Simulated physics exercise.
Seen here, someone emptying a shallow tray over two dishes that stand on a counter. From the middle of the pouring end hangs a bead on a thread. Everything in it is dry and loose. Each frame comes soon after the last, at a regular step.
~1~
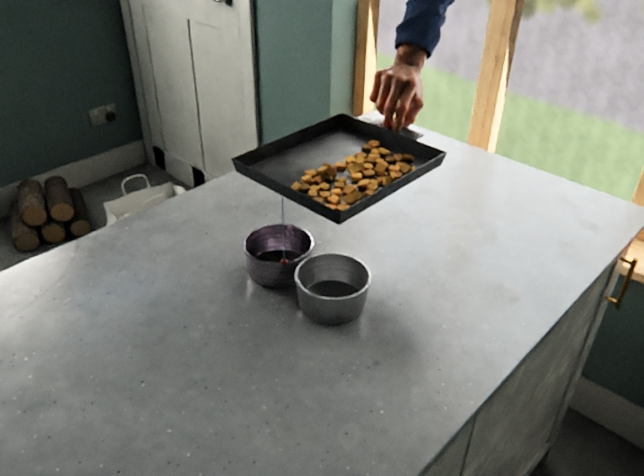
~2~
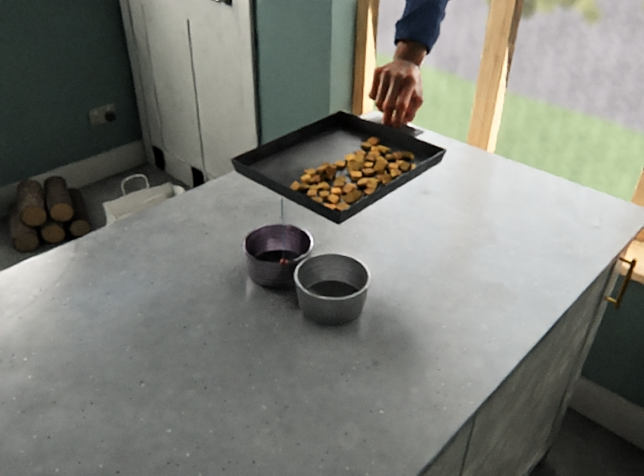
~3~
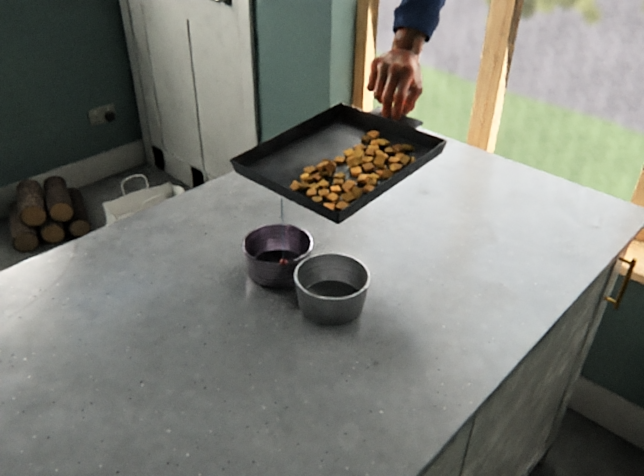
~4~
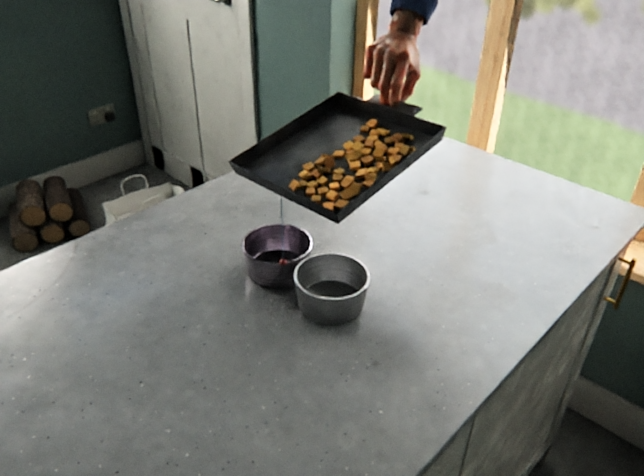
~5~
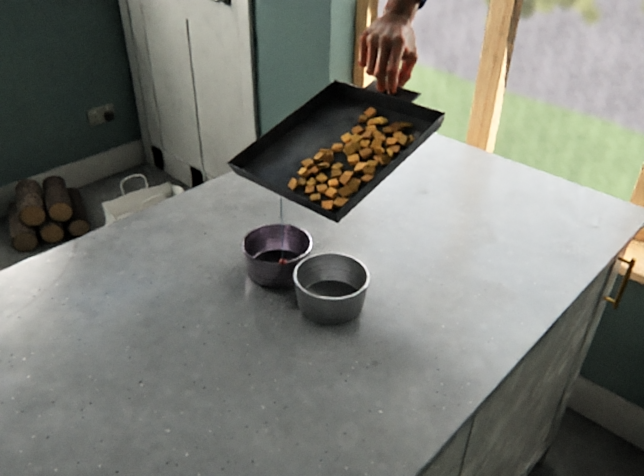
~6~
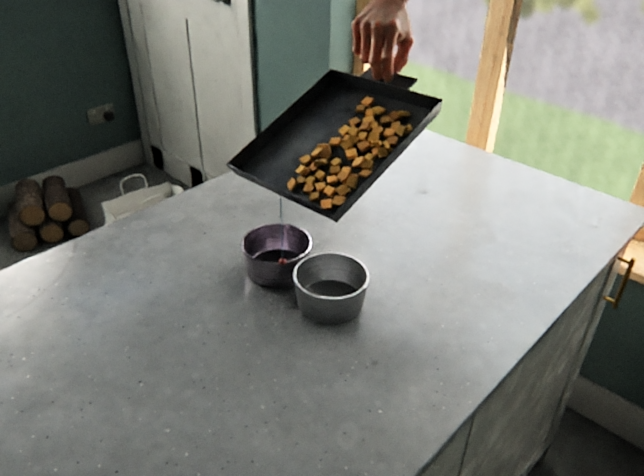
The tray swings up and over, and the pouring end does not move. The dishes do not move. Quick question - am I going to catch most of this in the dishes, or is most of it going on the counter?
You'll catch only a minority of it; most goes on the counter.
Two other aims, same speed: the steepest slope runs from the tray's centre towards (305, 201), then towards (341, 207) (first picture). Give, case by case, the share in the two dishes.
The first try gives close to 0 per cent, the second close to 70 per cent.
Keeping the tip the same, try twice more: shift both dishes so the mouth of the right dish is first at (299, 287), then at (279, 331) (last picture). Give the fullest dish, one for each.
In the first try it's the leftmost dish, and in the second it's the leftmost dish.
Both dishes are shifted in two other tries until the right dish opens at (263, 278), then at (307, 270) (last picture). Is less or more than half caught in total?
Result, first place: Exceeding half; second place: Not as much as half.
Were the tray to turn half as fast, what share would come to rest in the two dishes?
About 0 in a hundred.
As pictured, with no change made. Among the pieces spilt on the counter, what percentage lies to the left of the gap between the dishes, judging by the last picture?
My estimate is some 100 per cent.
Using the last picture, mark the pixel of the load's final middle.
I'd place the middle at about (242, 313).
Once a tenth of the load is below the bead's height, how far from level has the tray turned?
Near 95 degrees.
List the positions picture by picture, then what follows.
Corners of the pouring end at (236, 158) and (340, 210), level; middle of the load at (357, 177), cereal squares; left dish at (253, 268); right dish at (307, 303); bead on its thread at (284, 262), in the first picture.
Corners of the pouring end at (235, 159) and (339, 210), level; middle of the load at (357, 176), in the second picture.
Corners of the pouring end at (234, 159) and (338, 210), tipped barely, level across its low end; middle of the load at (356, 172), in the third picture.
Corners of the pouring end at (233, 161) and (336, 210), tipped a little, level across its low end; middle of the load at (355, 166), in the fourth picture.
Corners of the pouring end at (231, 162) and (334, 210), tipped clearly, level across its low end; middle of the load at (354, 160), in the fifth picture.
Corners of the pouring end at (230, 163) and (333, 210), tipped clearly, level across its low end; middle of the load at (352, 154); left dish at (251, 268); right dish at (306, 303), in the sixth picture.
Soon, tray tipped steeply; all on the tray.
A while on, tray tipped past a quarter turn; most on the tray; a small part outside both; a small part in the air.
Towards the end, tray tipped past a quarter turn; all outside both.
Finally, tray tipped past a quarter turn; none in the right dish; none in the left dish; all outside both.
